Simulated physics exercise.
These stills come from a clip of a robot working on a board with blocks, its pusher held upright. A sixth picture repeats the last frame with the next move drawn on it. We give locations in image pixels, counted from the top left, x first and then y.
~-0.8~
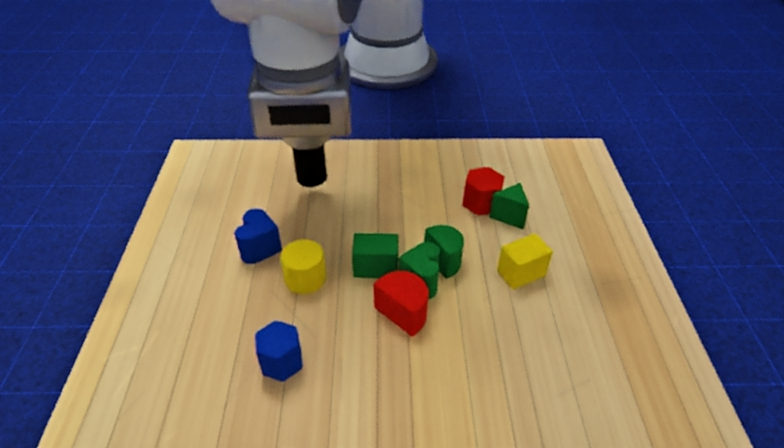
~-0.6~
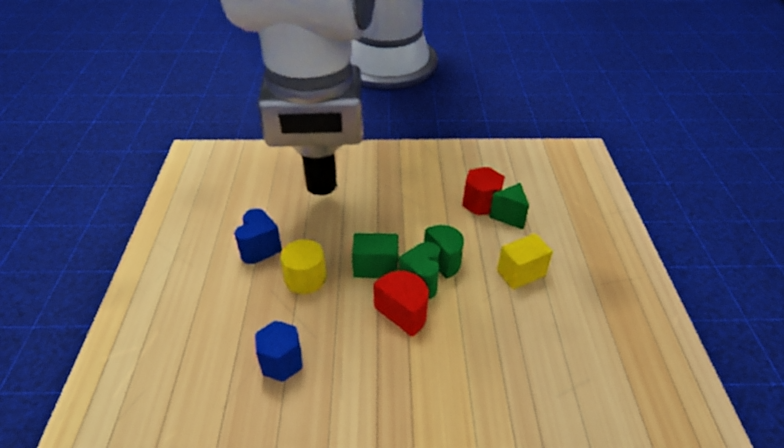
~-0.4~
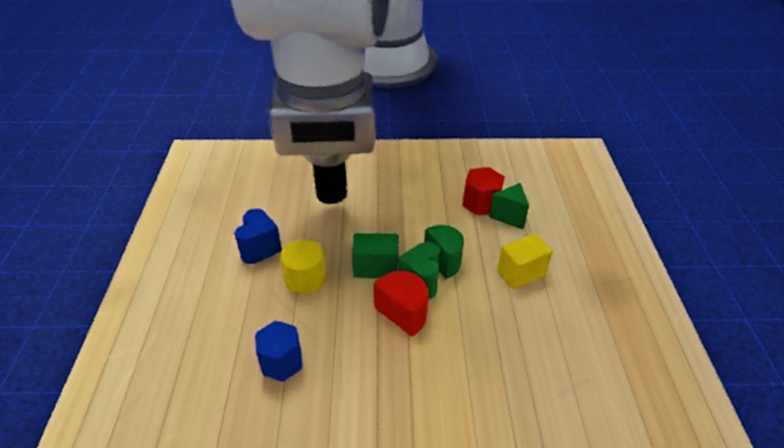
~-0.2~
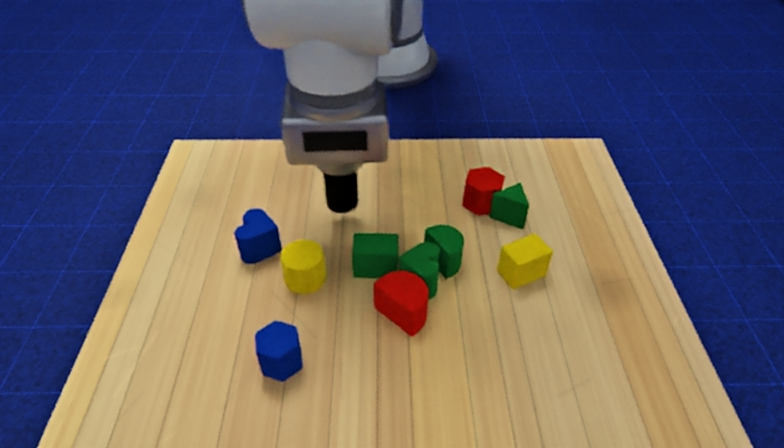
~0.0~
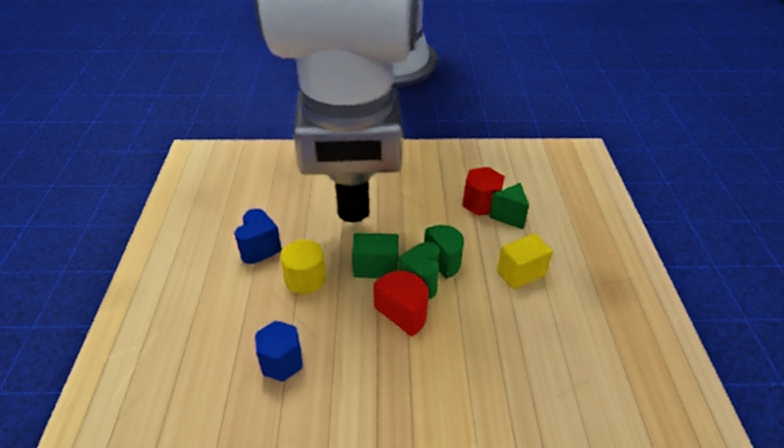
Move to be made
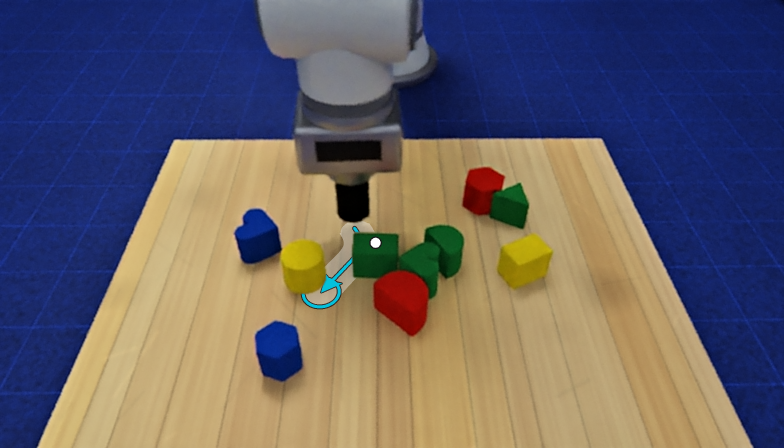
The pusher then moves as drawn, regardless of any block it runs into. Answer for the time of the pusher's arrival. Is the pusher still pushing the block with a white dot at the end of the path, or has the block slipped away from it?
It is off to the side or behind.
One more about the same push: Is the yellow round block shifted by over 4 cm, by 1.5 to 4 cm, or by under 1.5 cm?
The middle band: 1.5 to 4 cm.
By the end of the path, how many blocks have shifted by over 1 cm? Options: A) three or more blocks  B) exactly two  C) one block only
Correct choice: B.
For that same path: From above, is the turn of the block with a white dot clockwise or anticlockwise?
From above, it looks like the block with a white dot goes counterclockwise.
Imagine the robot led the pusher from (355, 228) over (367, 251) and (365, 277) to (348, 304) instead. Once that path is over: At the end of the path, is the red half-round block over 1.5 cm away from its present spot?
Final answer: Yes.
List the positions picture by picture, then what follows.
In the first picture, lower end of the pusher at (312, 178), tops of blocks, yellow round block at (302, 253), green rectangular block at (376, 243), red half-round block at (404, 288).
In the second picture, pusher at (322, 186), blocks as before.
In the third picture, pusher at (332, 194), blocks as before.
In the fourth picture, pusher at (343, 203), blocks as before.
In the fifth picture, pusher at (354, 212), yellow round block at (302, 253), green rectangular block at (376, 243), red half-round block at (404, 288).
The drawn path runs from (355, 228) via (359, 250) and (342, 271), ending at (321, 292); the dot is on the green rectangular block.
The first path, step by step. One third of the way, pusher at (358, 234); green rectangular block at (374, 247), turned 15° anticlockwise.
Two thirds of the way, pusher at (340, 255); green rectangular block at (370, 257), turned 65° anticlockwise.
At the end, pusher at (319, 276); yellow round block at (278, 264); green rectangular block at (370, 257), turned 65° anticlockwise; red half-round block not moved.
